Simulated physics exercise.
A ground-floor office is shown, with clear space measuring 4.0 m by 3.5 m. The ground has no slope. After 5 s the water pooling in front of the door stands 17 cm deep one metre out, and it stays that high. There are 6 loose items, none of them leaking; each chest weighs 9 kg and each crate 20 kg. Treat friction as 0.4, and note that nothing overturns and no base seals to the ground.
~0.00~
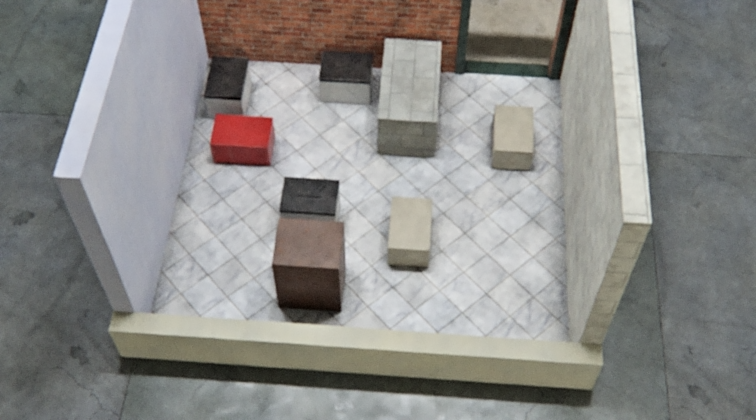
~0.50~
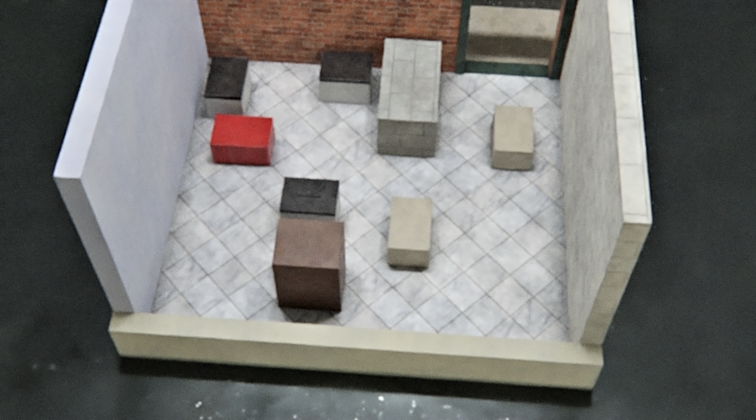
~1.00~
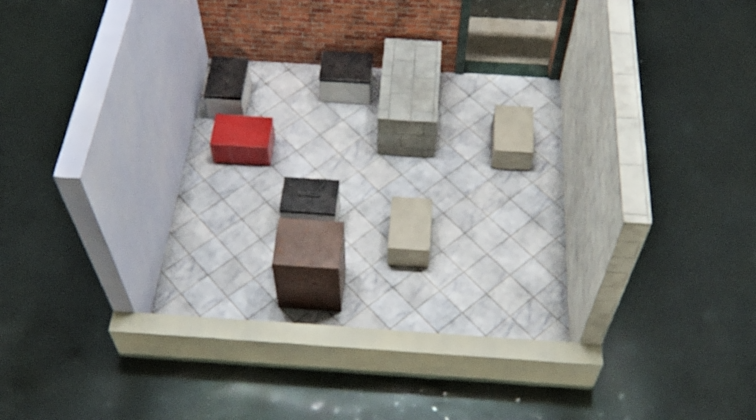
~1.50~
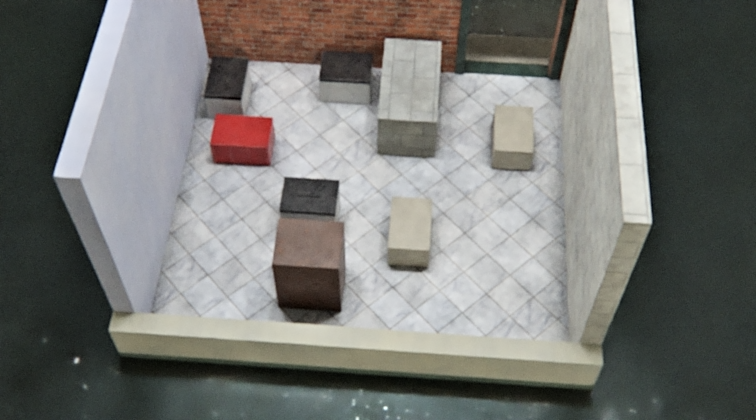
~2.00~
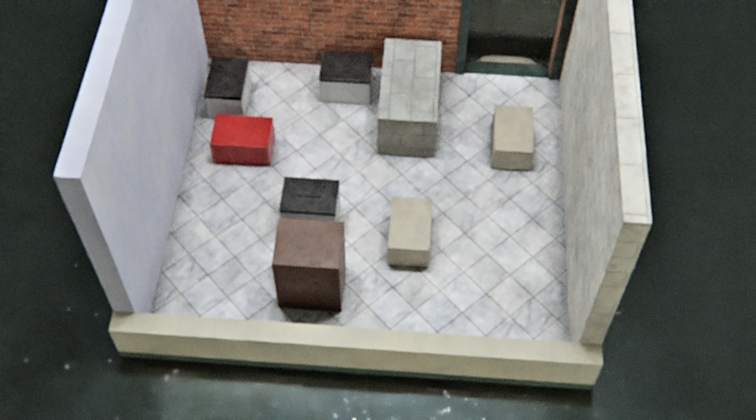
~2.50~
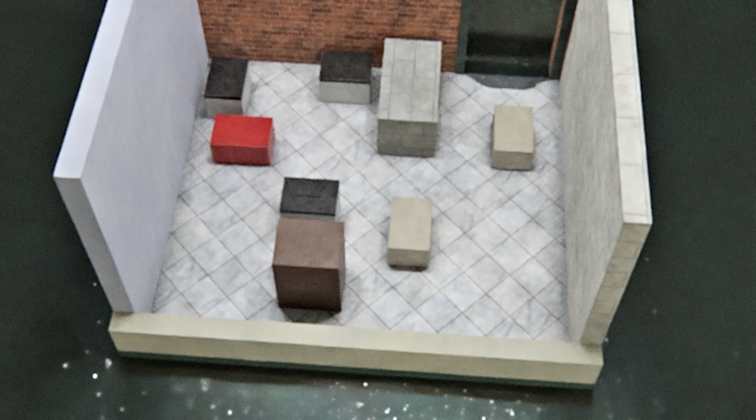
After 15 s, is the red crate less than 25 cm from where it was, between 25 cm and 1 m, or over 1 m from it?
Less than 25 cm.
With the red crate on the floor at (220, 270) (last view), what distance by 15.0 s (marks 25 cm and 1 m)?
Well, it gets a small push.
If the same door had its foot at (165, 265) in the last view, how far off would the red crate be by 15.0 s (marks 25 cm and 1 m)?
Outcome - red crate: In place.
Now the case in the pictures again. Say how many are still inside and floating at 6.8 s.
Answer: 0.
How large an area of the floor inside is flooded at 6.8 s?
My estimate is roughly 6.0 m2.
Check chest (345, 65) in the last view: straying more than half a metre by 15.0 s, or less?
The shift stays smaller.
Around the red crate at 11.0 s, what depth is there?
Near 2 cm deep.
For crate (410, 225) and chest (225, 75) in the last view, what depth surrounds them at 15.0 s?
Depth approx. 8 cm / 8 cm.
After 3.5 s the red crate is near (242, 131), 0.0 m from its start, aground; 0 afloat.
After 6.8 s the red crate is near (242, 131), 0.0 m from its start, aground; 0 afloat.
After 11.0 s the red crate is near (242, 131), 0.0 m from its start, aground; 1 afloat.
After 15.0 s the red crate is near (243, 131), 0.0 m from its start, aground; 5 afloat.
